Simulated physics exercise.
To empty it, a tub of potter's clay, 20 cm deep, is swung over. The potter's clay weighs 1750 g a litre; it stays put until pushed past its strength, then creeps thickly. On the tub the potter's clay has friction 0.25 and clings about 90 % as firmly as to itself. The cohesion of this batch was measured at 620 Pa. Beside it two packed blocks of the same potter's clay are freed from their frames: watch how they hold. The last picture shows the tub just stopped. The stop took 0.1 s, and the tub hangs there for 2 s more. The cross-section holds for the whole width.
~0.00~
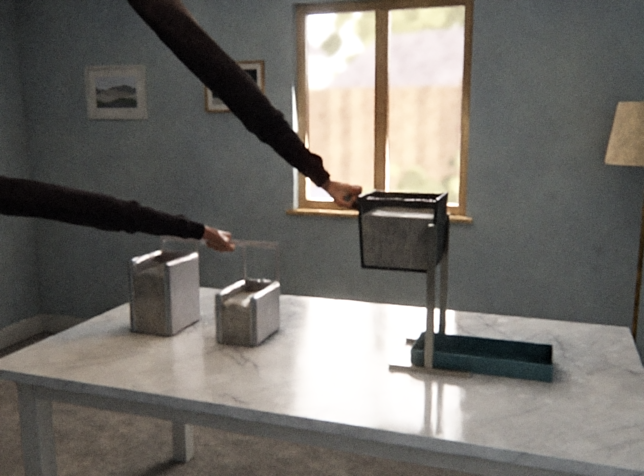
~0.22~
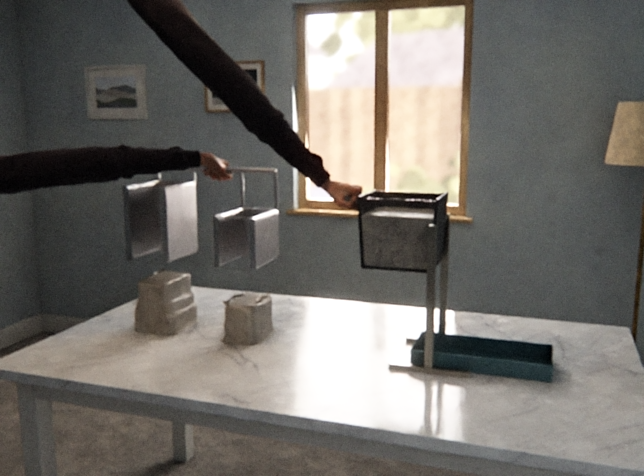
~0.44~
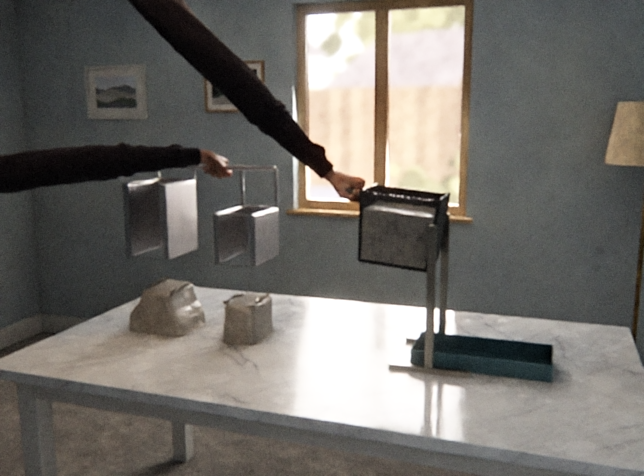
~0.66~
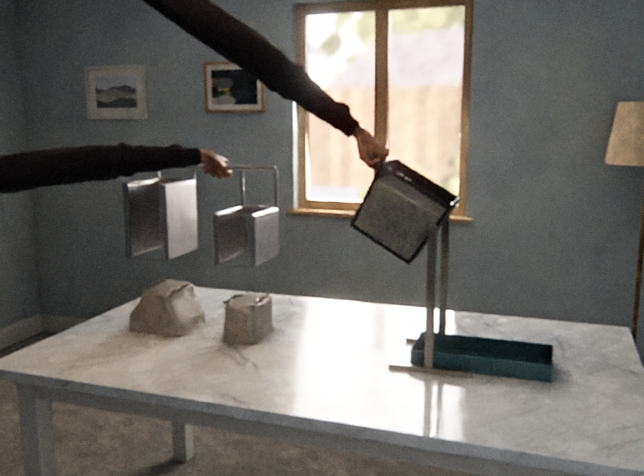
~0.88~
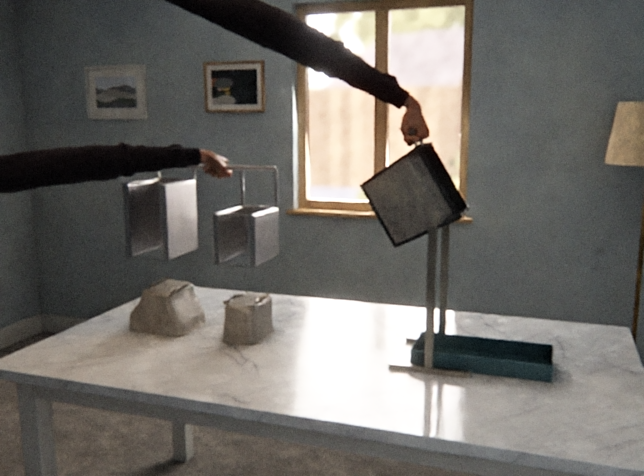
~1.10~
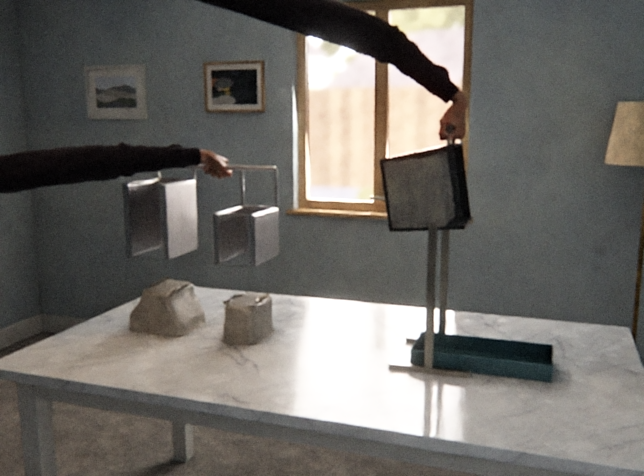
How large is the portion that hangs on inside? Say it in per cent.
The portion that hangs on inside is near 100 %.
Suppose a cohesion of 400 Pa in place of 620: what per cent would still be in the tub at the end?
It would be near 80 %.
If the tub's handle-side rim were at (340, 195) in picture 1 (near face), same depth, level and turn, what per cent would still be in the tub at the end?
It would be near 65 %.
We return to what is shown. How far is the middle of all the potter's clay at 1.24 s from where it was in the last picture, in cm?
Roughly 1 cm.
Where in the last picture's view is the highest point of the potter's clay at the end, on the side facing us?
Around (390, 162).
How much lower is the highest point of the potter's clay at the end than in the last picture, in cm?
Some 2 cm.
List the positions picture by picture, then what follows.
In the first frame, handle-side rim at (360, 198), tilt 0 degrees; crest of the potter's clay at (406, 217); block heights 21 cm, 14 cm (left to right).
In the second frame, handle-side rim at (360, 198), tilt 0 degrees; crest of the potter's clay at (406, 217); block heights 18 cm, 14 cm (left to right).
In the third frame, handle-side rim at (363, 191), tilt 5 degrees; crest of the potter's clay at (367, 209); block heights 15 cm, 13 cm (left to right).
In the fourth frame, handle-side rim at (384, 164), tilt 30 degrees; crest of the potter's clay at (380, 182); block heights 15 cm, 13 cm (left to right).
In the fifth frame, handle-side rim at (421, 147), tilt 59 degrees; crest of the potter's clay at (404, 160); block heights 15 cm, 13 cm (left to right).
In the sixth frame, handle-side rim at (453, 148), tilt 81 degrees; crest of the potter's clay at (432, 155); block heights 15 cm, 13 cm (left to right).
After 1.24 s, the tub is at 81 degrees and holds 100 %.
After 1.41 s, the tub is at 81 degrees and holds 100 %.
After 1.58 s, the tub is at 81 degrees and holds 100 %.
After 1.75 s, the tub is at 81 degrees and holds 100 %.
After 3.10 s, the tub is at 81 degrees and holds 100 %.
